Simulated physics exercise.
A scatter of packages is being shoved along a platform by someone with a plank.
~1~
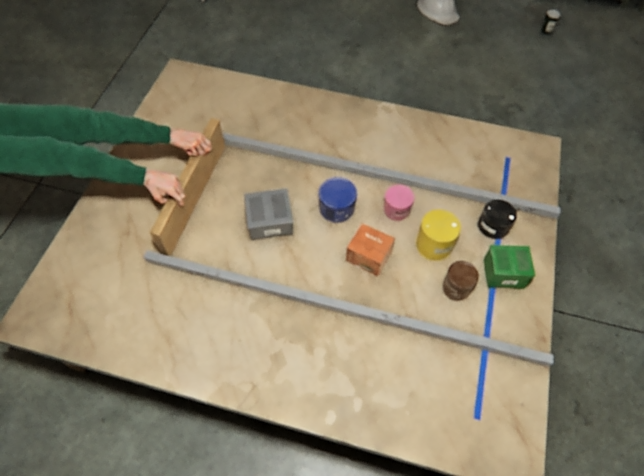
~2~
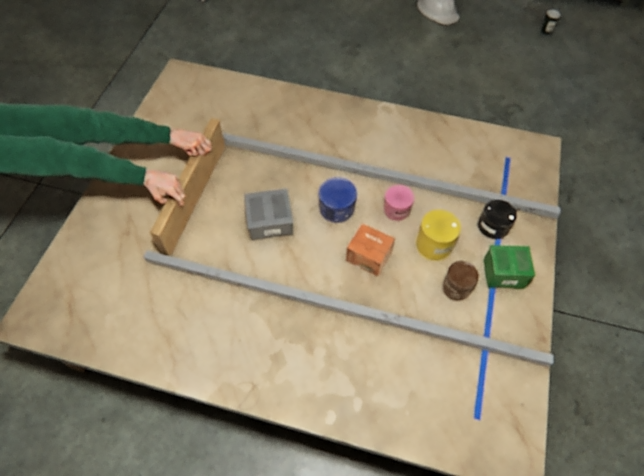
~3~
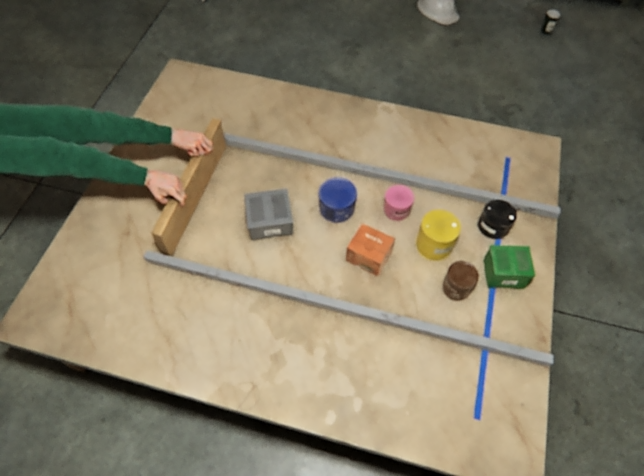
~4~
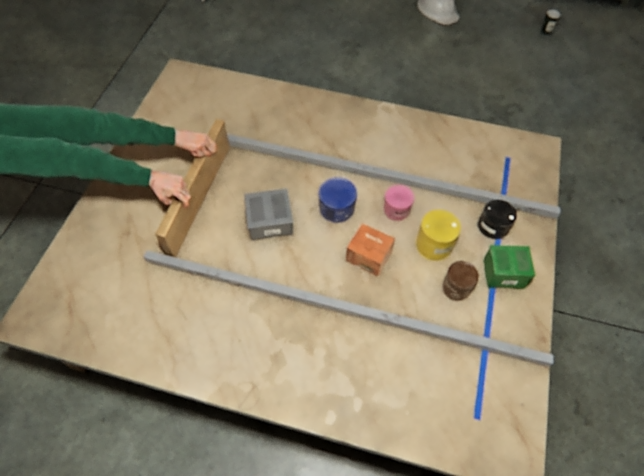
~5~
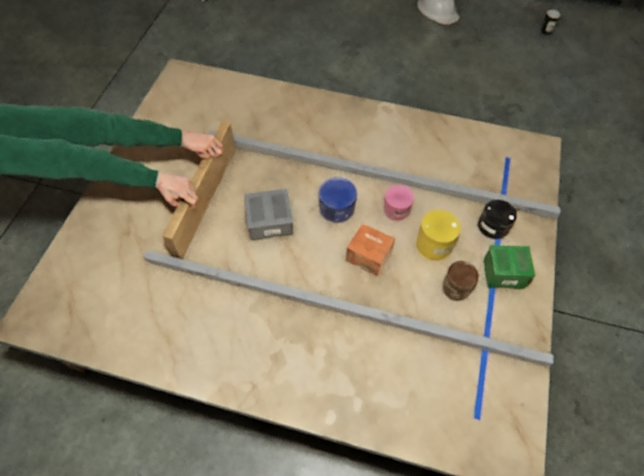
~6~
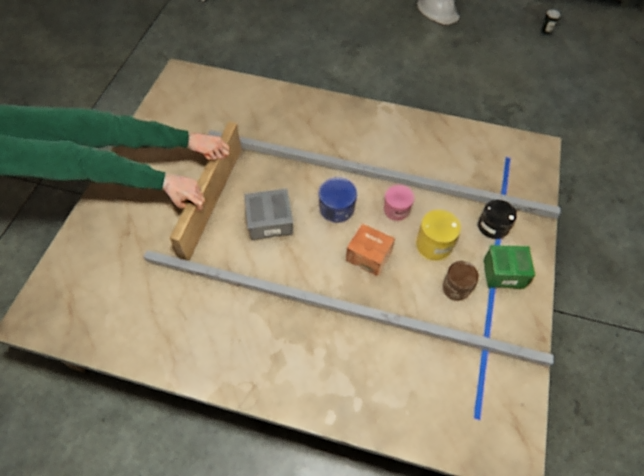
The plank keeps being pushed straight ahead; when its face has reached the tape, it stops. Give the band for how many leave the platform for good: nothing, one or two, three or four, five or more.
Watching this, the number dropping off is three to four.
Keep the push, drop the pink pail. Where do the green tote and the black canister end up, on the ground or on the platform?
The green tote is gone, and the black canister keeps its place.
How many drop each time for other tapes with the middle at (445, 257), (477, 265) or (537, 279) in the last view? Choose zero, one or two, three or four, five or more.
In order: None at all; either one or two; more than four.
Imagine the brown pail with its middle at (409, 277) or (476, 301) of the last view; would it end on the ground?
Note, in order: Ends up still on; ends up still on.
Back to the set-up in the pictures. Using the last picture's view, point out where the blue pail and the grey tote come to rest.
In order, first (521, 242), then (520, 284).
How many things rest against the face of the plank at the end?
Tally at the end: 3.
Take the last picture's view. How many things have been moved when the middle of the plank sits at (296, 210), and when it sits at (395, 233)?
The first count is 1, and then it's 7.
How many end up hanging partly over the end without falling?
Counting them gives 2.
Soon after, none off yet; green tote at rest near (508, 267); black canister at rest near (497, 219); brown pail at rest near (460, 281).
By the end, the number that fall off is three or four; fallen, orange box, brown pail and green tote.
